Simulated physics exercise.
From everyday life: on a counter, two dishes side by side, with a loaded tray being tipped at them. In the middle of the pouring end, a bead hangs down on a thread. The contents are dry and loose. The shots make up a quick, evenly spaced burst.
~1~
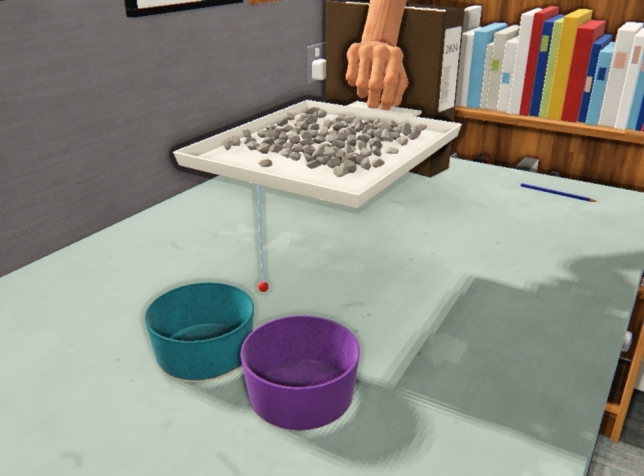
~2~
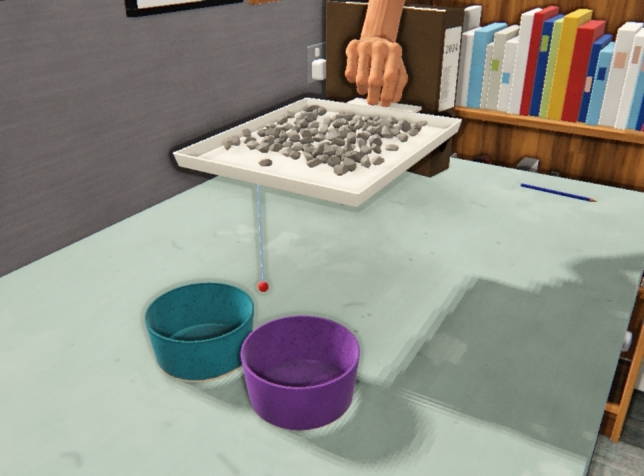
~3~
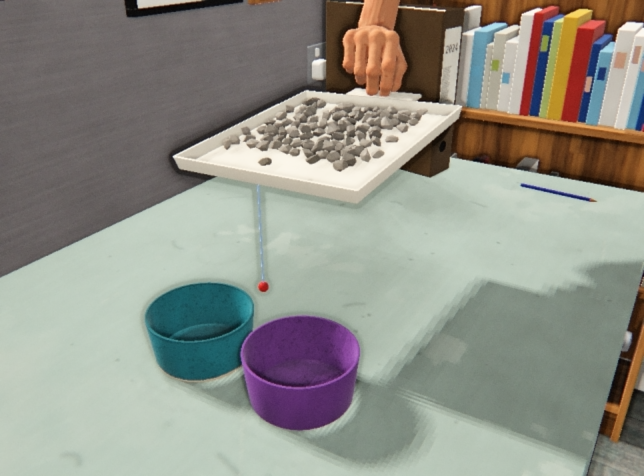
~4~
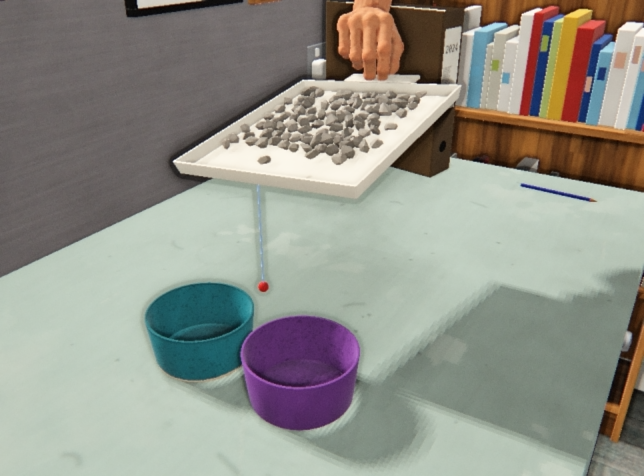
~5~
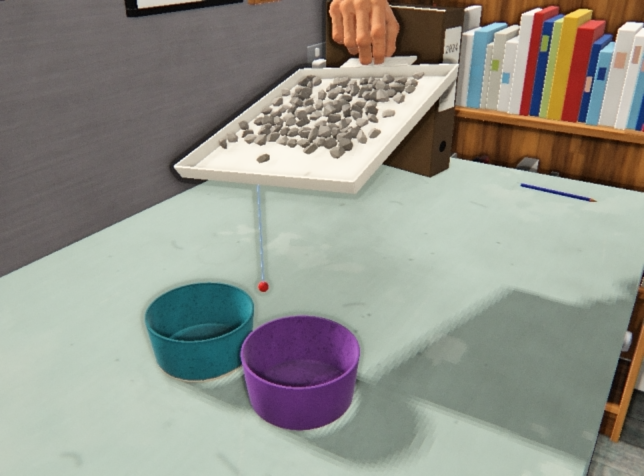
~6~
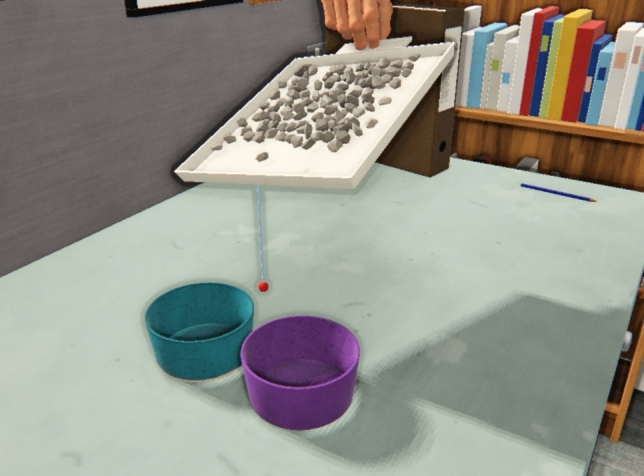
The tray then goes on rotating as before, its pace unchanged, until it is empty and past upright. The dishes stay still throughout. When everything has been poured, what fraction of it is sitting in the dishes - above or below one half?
Most of the load misses the dishes.
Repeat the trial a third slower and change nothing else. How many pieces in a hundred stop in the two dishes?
Expected result: Around 30 per cent.
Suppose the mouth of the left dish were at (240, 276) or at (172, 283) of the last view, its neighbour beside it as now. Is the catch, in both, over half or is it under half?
In the first position a minority, in the second a majority.
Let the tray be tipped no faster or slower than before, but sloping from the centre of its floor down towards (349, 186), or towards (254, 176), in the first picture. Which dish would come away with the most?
Result, try one: Dish at right; try two: Dish at left.
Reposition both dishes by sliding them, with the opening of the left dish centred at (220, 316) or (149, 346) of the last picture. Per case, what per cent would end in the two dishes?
The first position comes out at 20 per cent, the other at 0 per cent.
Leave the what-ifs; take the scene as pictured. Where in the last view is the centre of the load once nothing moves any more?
Somewhere close to (185, 331) in the last picture.
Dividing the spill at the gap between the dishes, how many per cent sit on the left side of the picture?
90 %, near enough.
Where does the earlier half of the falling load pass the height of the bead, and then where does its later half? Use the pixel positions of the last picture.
(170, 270), then (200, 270).
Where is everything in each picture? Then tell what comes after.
Corners of the pouring end at (178, 152) and (357, 193), level; middle of the load at (333, 139), bits of gravel; left dish at (164, 355); right dish at (267, 402); bead on its thread at (264, 287), in the first picture.
Corners of the pouring end at (178, 153) and (357, 192), level; middle of the load at (333, 137), in the second picture.
Corners of the pouring end at (178, 156) and (356, 188), tipped barely, lowest at the left corner; middle of the load at (332, 131), in the third picture.
Corners of the pouring end at (178, 160) and (354, 184), tipped a little, lowest at the left corner; middle of the load at (331, 122), in the fourth picture.
Corners of the pouring end at (178, 165) and (352, 179), tipped clearly, lowest at the left corner; middle of the load at (328, 112), in the fifth picture.
Corners of the pouring end at (179, 170) and (349, 175), tipped clearly, lowest at the left corner; middle of the load at (325, 103); left dish at (164, 355); right dish at (267, 402), in the sixth picture.
Soon after the last picture, tray tipped steeply; nearly all on the tray; a stray few in the air.
A little later, tray tipped past a quarter turn; a small part on the tray; about a third in the left dish; about half outside both; a small part in the air.
Later still, tray tipped past a quarter turn; about a third in the left dish; about two thirds outside both.
At rest, tray tipped past a quarter turn; none in the right dish; about a third in the left dish; about two thirds outside both.
